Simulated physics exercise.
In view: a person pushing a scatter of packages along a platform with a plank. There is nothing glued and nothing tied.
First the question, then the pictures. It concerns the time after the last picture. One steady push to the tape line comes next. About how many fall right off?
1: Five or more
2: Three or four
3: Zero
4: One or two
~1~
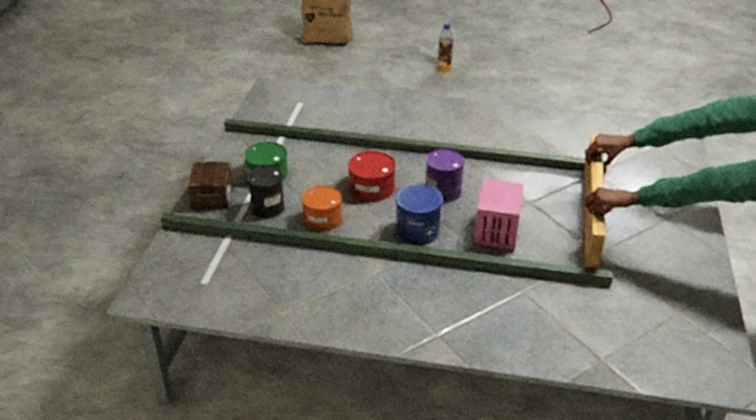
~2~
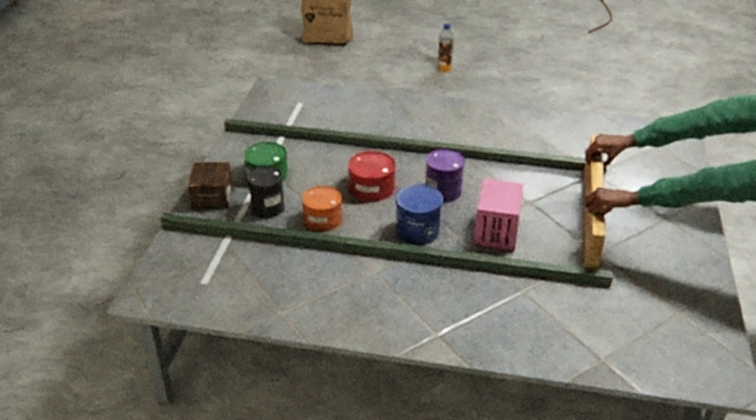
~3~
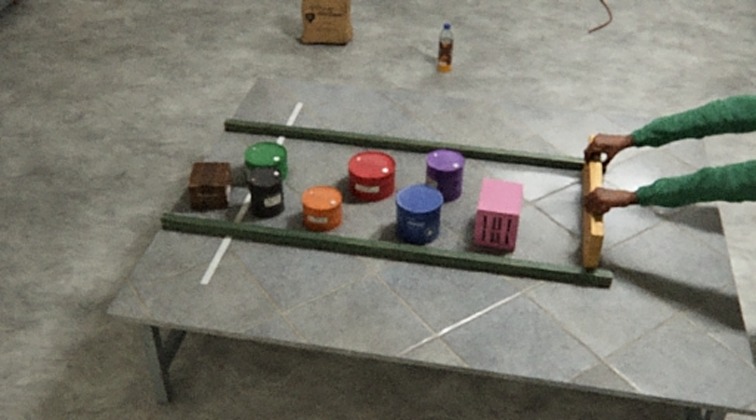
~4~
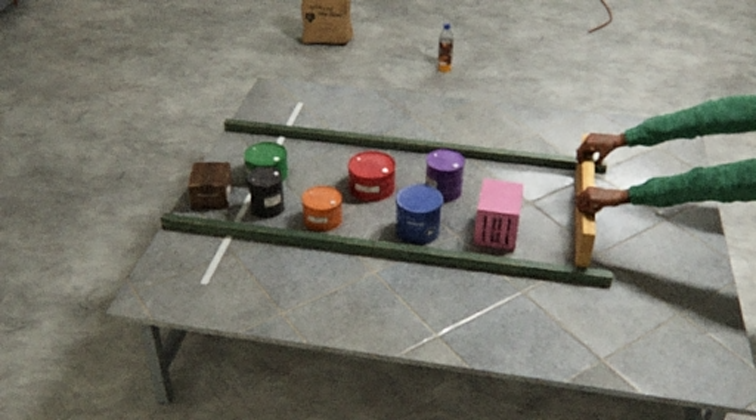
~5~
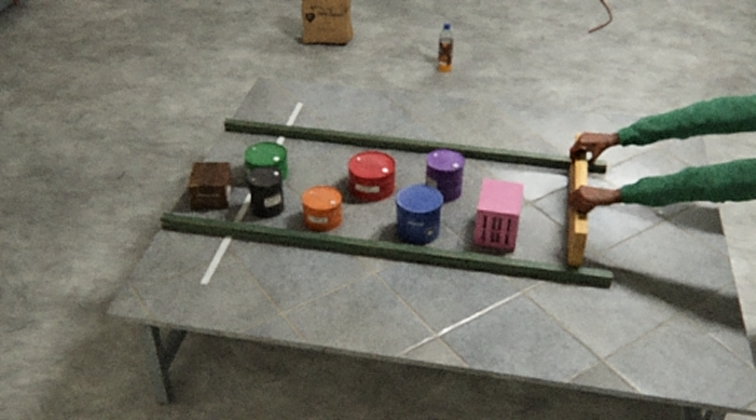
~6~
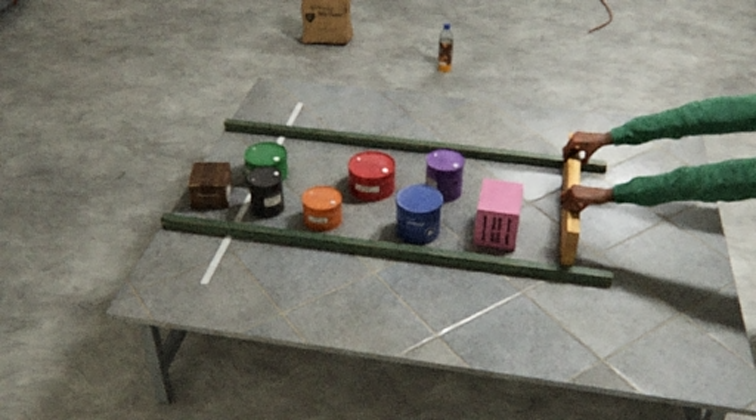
The answer is 2.
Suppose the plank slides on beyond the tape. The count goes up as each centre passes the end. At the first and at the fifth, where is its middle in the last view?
The middle is near (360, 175) first and near (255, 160) after.
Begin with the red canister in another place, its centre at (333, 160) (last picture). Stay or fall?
Started there, the object is not lost.
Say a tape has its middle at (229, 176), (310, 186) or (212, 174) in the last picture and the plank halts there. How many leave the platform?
Try by try, 6, 2 and 8.
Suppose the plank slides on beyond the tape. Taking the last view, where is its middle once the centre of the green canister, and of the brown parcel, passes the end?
Green canister: (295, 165); brown parcel: (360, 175).
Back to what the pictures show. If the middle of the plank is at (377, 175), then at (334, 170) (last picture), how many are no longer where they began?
The number moved is 7 and then 8.
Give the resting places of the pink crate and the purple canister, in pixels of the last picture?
Positions - first (229, 182), then (246, 154).
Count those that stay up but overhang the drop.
In total, 2 of them.
Soon after, none off yet; brown parcel at rest near (211, 185); green canister at rest near (266, 164); black canister at rest near (266, 193).
In the end, the number that fall off is three or four; gone, orange canister, black canister, green canister and brown parcel.
